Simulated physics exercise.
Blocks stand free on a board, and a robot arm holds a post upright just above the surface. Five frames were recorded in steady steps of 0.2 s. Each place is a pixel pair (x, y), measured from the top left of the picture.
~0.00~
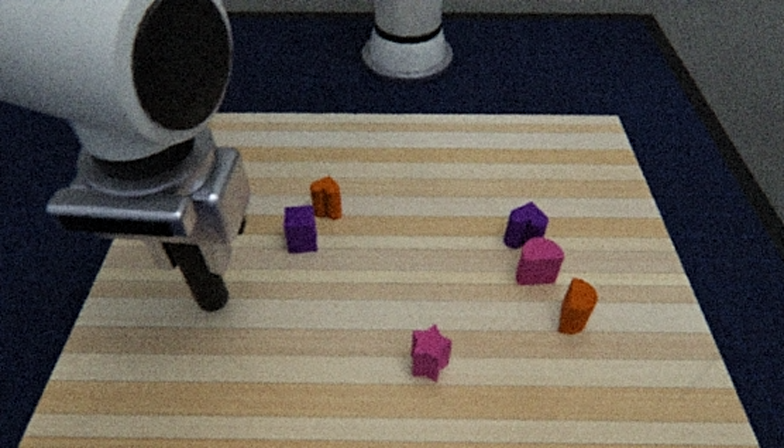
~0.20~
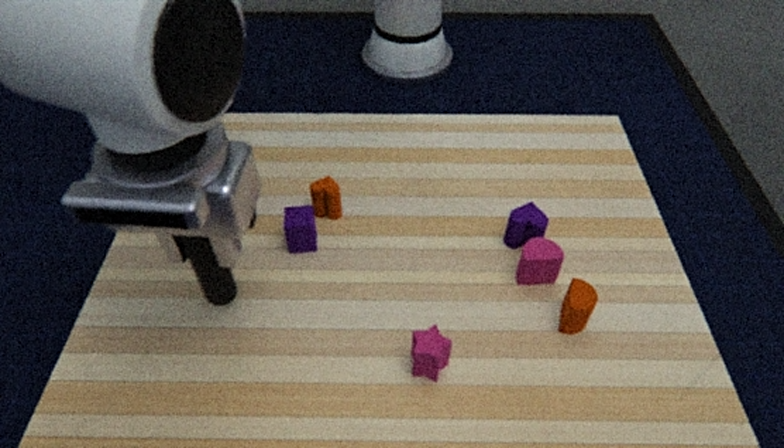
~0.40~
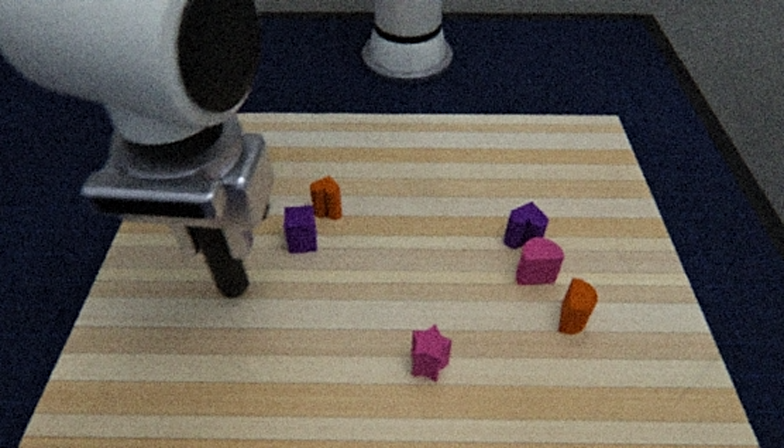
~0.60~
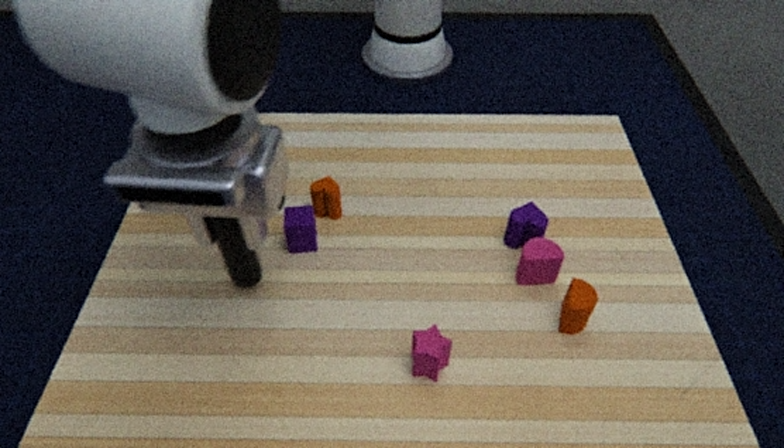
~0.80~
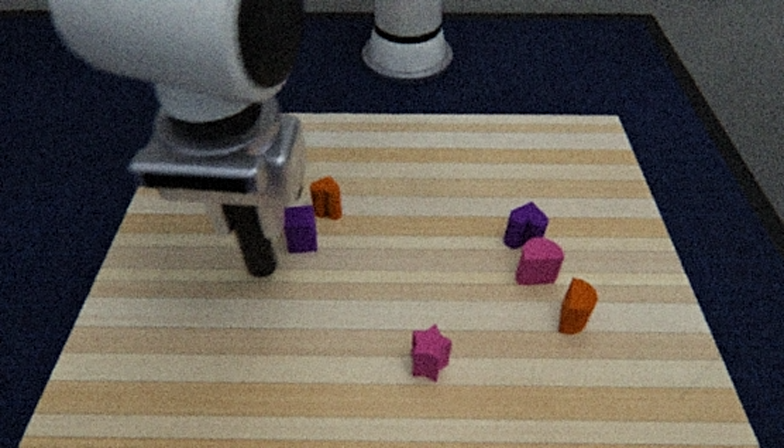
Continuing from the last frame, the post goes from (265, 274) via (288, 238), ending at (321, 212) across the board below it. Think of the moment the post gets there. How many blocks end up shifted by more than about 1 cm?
Blocks displaced: 2.
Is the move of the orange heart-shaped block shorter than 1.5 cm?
I believe not.
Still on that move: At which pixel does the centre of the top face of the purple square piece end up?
It is at (332, 203).
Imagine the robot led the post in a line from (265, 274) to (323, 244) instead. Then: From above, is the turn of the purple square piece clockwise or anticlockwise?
That block twists counter-clockwise.
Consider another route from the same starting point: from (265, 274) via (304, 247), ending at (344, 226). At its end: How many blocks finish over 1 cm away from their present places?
My forecast: 2.
What follows on the original path. One third of the way, post (279, 243); purple square piece (303, 213).
Two thirds of the way, post (296, 221); purple square piece (320, 205), turned 15° clockwise.
At the end, post (320, 205); purple square piece (332, 203), turned 45° clockwise; orange heart-shaped block (342, 177), turned 30° clockwise.
